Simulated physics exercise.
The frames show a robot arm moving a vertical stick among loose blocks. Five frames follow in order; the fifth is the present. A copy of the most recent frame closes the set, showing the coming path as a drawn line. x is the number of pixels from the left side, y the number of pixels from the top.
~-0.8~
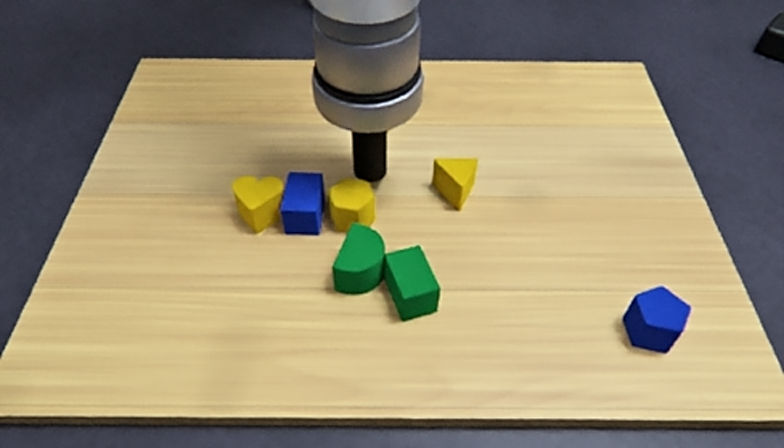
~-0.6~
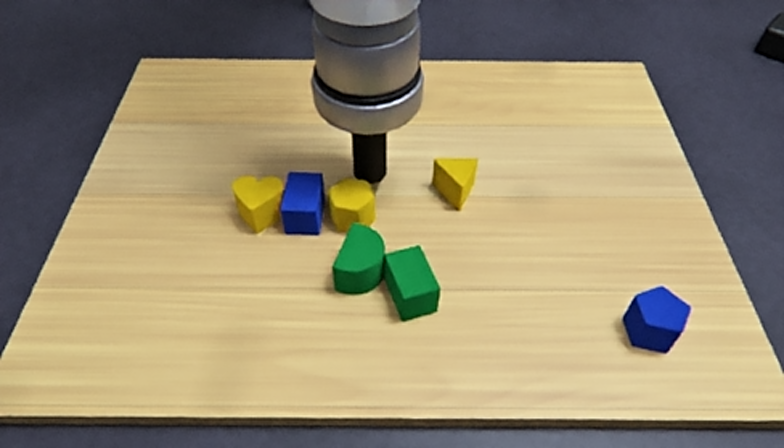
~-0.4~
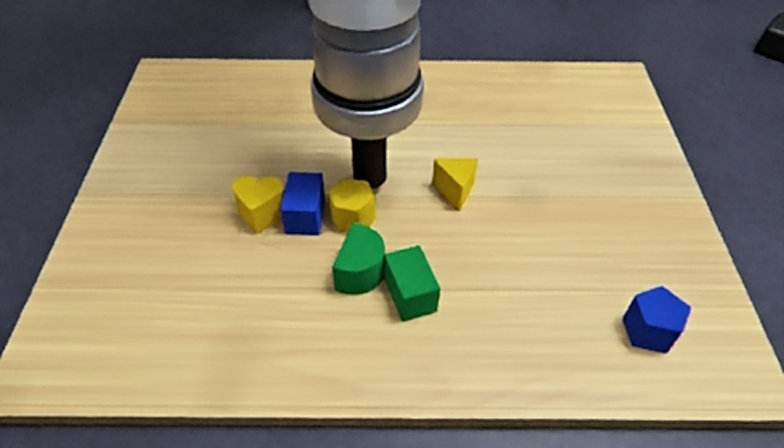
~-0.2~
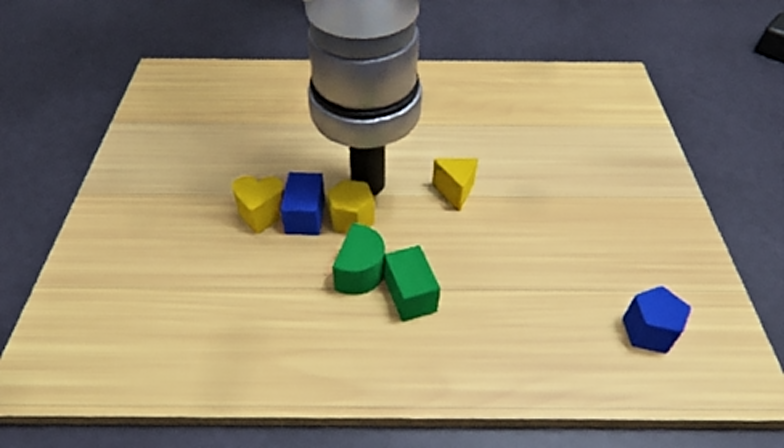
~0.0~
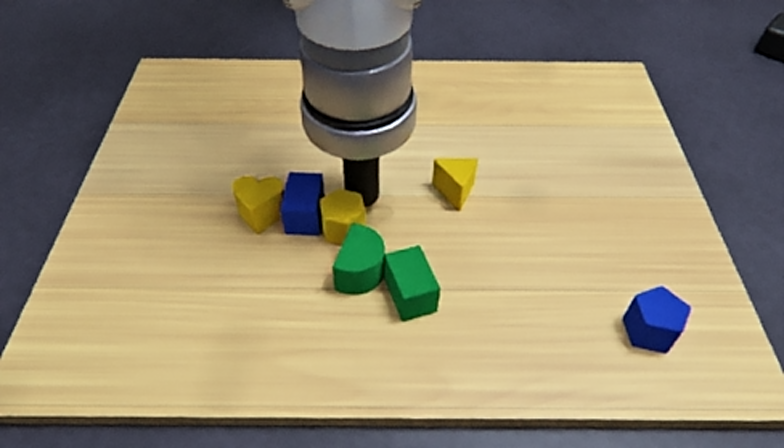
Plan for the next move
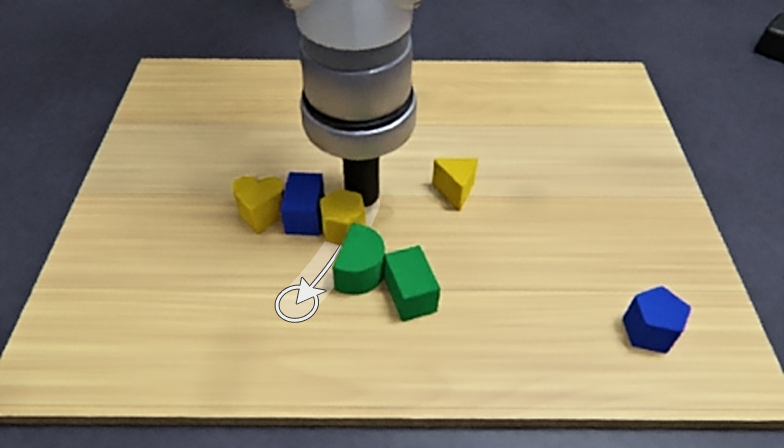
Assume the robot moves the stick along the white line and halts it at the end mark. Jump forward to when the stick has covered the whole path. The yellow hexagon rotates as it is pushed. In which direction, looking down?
From above, it turns clockwise.
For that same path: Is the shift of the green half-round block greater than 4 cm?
No, it doesn't check out.
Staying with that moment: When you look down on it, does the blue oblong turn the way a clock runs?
I expect so.
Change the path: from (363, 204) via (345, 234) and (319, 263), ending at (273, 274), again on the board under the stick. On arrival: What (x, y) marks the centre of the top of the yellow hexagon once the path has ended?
Answer: (240, 281).
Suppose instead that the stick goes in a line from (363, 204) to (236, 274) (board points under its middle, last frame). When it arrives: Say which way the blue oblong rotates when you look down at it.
It spins clockwise.
The line goes from (363, 204) through (338, 252) to (297, 303).
The first path, step by step. One third of the way, stick (346, 228); blue oblong (298, 193), turned 20° clockwise; yellow hexagon (313, 234), turned 35° clockwise; green half-round block (355, 264), turned 55° anticlockwise.
Two thirds of the way, stick (324, 262); blue oblong (298, 193), turned 20° clockwise; yellow hexagon (279, 260), turned 60° clockwise; green half-round block (354, 274), turned 80° anticlockwise.
At the end, stick (295, 295); blue oblong (298, 193), turned 20° clockwise; yellow hexagon (248, 276), turned 85° clockwise; green half-round block (353, 279), turned 95° anticlockwise; green oblong unmoved.
